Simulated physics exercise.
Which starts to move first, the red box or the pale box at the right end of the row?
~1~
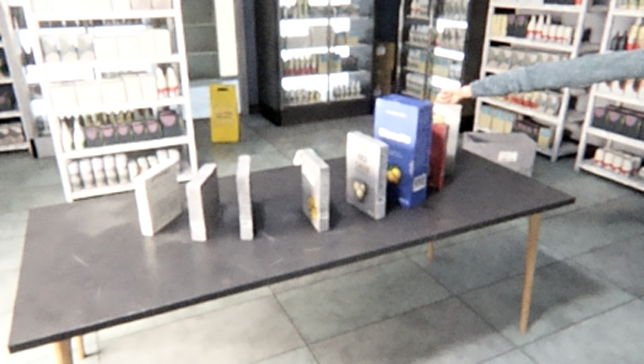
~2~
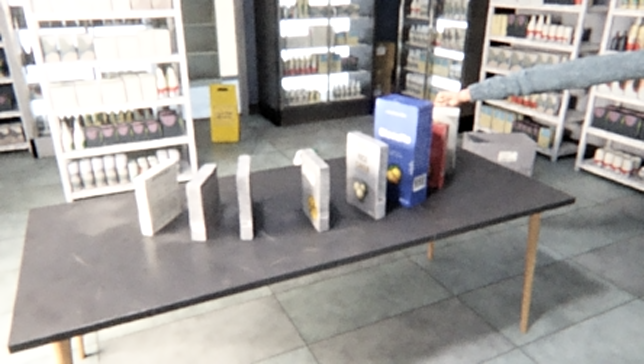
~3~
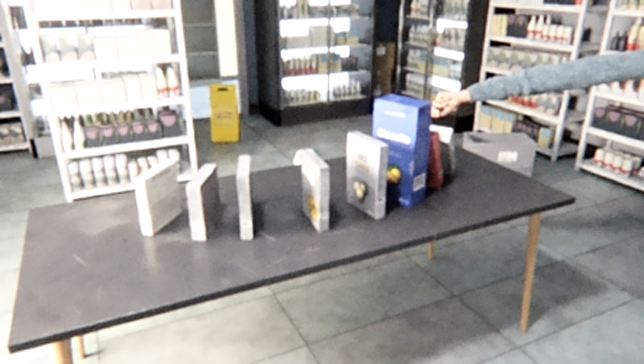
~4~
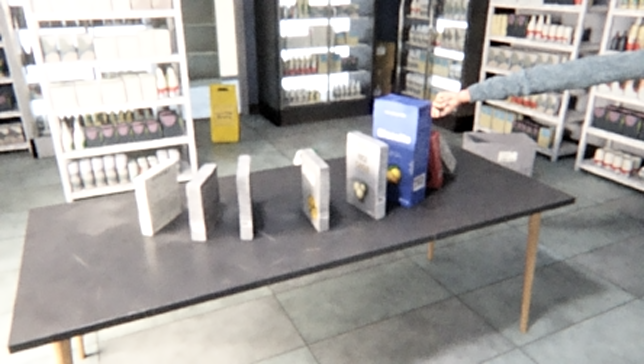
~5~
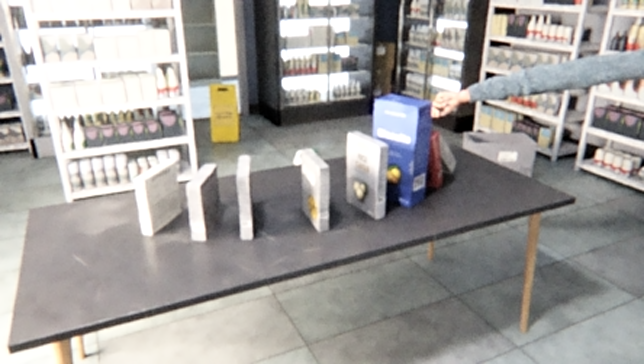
The pale box at the right end starts to move first, tipping by the hand while the red box is still upright. The red box begins to lean only after that.
